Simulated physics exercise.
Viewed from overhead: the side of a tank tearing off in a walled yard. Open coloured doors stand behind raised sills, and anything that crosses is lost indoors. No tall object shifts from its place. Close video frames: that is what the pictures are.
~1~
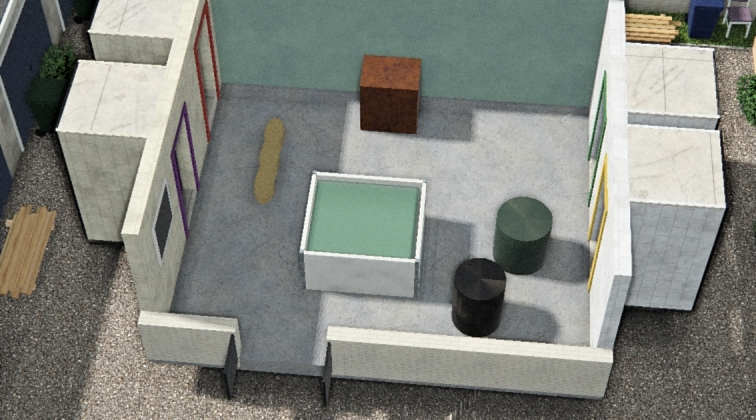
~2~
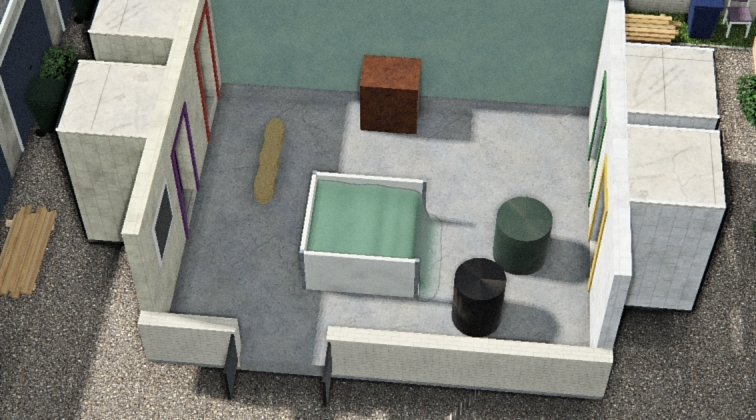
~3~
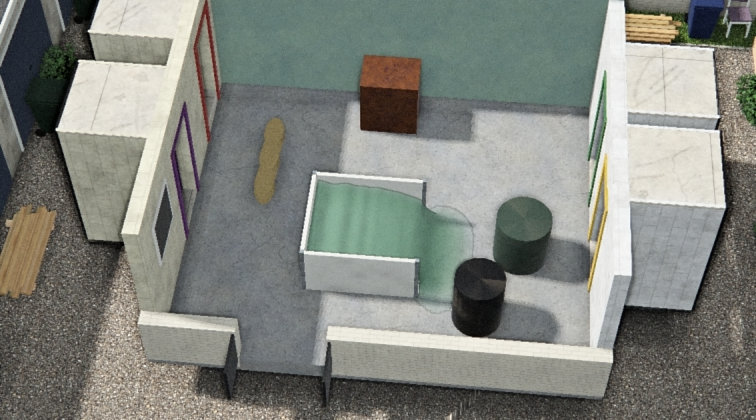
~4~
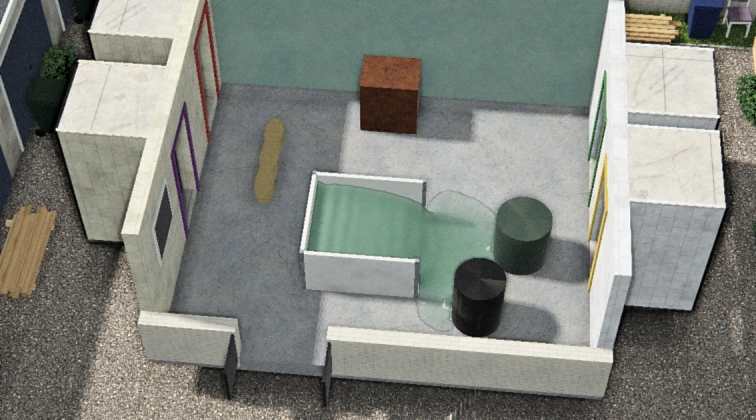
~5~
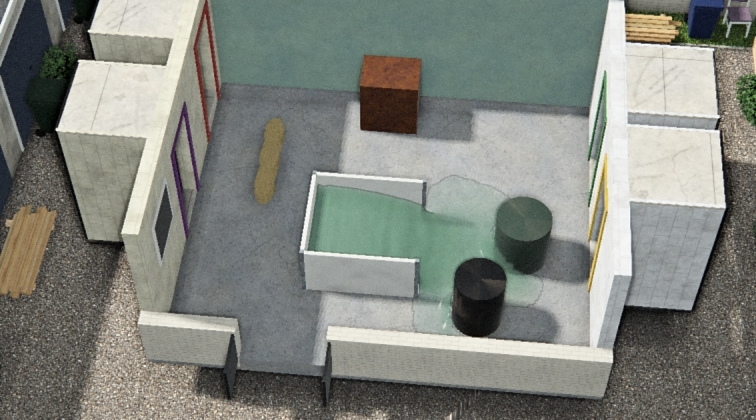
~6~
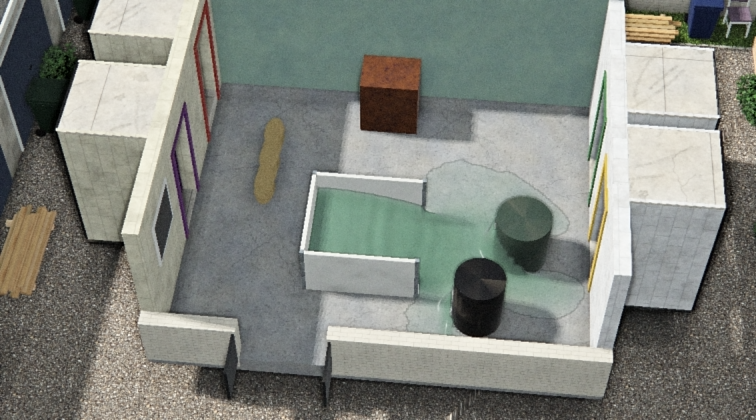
Green-tinted water burst out through the right side of a white-walled tank in a walled yard, spread across the grey floor, and flowed around a black drum and a green one, which stayed put.
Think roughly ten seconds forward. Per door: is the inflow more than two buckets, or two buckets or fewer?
Outcome: Yellow door: Over two buckets; red door: At most two buckets; green door: Over two buckets; purple door: At most two buckets.
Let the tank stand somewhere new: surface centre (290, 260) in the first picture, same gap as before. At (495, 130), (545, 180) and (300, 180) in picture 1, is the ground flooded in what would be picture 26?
As listed: Wet, awash, dry.
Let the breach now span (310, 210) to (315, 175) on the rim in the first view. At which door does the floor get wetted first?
The purple door.
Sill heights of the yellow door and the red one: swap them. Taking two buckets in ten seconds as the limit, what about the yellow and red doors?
Yellow door: Falls short; red door: Falls short.
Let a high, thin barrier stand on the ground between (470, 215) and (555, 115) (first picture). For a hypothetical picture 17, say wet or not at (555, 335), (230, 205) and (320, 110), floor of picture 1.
Log, spots one to three: Swamped; spared; spared.
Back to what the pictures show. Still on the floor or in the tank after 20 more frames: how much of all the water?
Near 94 in a hundred.
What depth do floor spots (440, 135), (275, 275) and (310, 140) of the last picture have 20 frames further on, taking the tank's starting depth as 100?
I'd put them at close to 2 per cent, then 2 per cent, then 0 per cent.
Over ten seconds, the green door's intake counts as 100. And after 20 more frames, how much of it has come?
Roughly 75 percent.
A moment on, water covers 35 % of the floor; the yellow door under two buckets in, the red door not reached, the green door under two buckets in, the purple door not reached.
Next, water covers 45 % of the floor; the yellow door over two buckets in, the red door not reached, the green door over two buckets in, the purple door not reached.
Then, water covers 60 % of the floor; the yellow door over two buckets in, the red door not reached, the green door far over two buckets in, the purple door not reached.
Later, water covers 80 % of the floor; the yellow door over two buckets in, the red door wet at the sill, nothing in, the green door far over two buckets in, the purple door wet at the sill, nothing in.
In the end, water covers 95 % of the floor; the yellow door far over two buckets in, the red door wet at the sill, nothing in, the green door far over two buckets in, the purple door wet at the sill, nothing in.
